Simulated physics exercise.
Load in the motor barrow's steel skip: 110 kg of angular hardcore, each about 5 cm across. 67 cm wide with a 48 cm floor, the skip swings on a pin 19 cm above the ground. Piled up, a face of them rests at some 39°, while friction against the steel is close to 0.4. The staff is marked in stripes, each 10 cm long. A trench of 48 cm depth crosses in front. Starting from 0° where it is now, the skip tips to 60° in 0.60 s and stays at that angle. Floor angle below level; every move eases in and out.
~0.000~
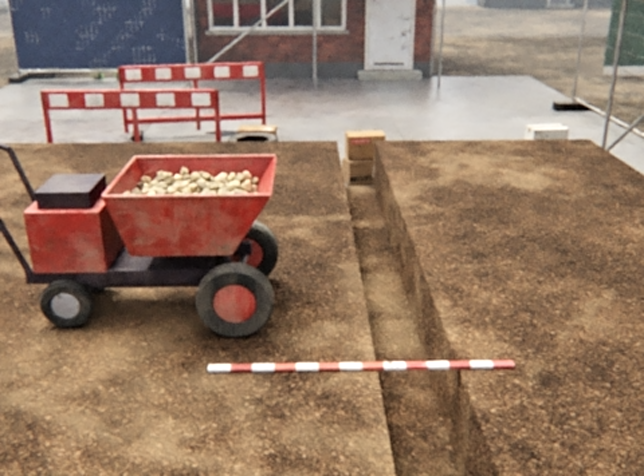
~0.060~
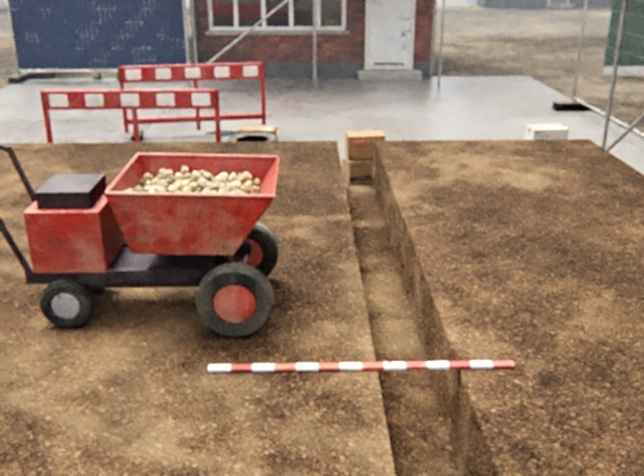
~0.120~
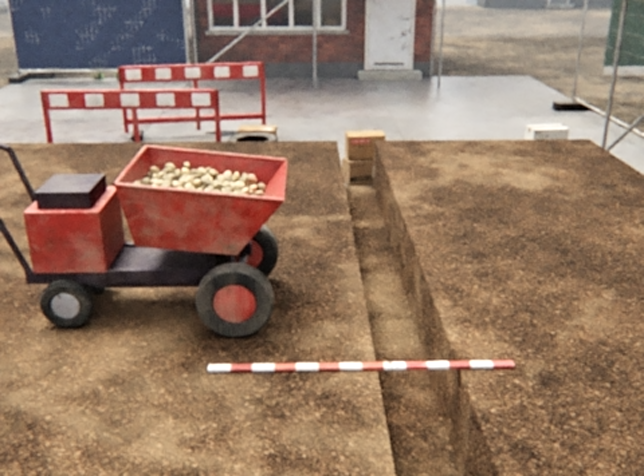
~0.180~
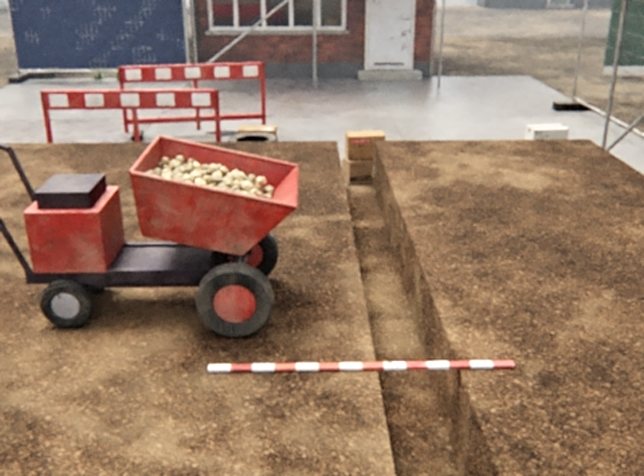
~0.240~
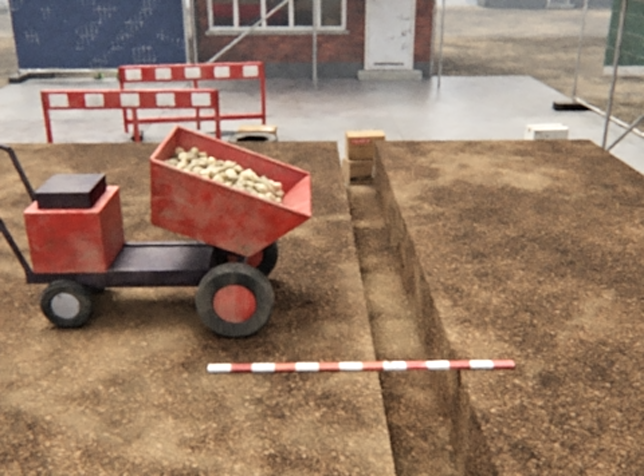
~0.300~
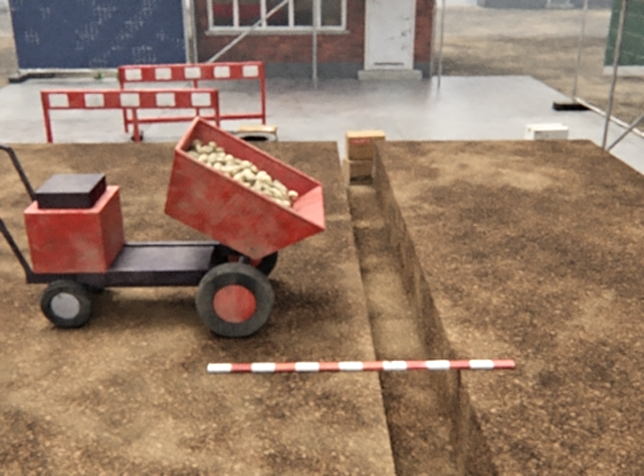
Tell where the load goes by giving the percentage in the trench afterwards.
About 33 per cent of the load is in the trench.
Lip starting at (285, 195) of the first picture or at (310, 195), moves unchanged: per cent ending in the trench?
I'd say some 35 per cent and some 25 per cent.
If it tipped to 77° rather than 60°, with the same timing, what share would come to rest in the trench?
Roughly 90 percent.
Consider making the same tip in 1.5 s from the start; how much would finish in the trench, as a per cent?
I'd put it at some 10 in a hundred.
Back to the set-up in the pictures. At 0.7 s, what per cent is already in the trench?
About 5 per cent by then.
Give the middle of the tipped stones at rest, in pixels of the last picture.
Somewhere near pixel (409, 376).
After 0.4 s the floor is at 51°; 100 % in the skip; the foremost stones are at (324, 234).
After 0.7 s the floor is at 60°; 94 % in the skip, 2 % short of the trench, 4 % in the trench; the foremost stones are at (393, 288).
After 1.0 s the floor is at 60°; 70 % in the skip, 3 % short of the trench, 27 % in the trench, 1 % past the trench; the foremost stones are at (449, 320).
After 3.0 s the floor is at 60°; 65 % in the skip, 1 % short of the trench, 33 % in the trench, 1 % past the trench; the foremost stones are at (469, 326).
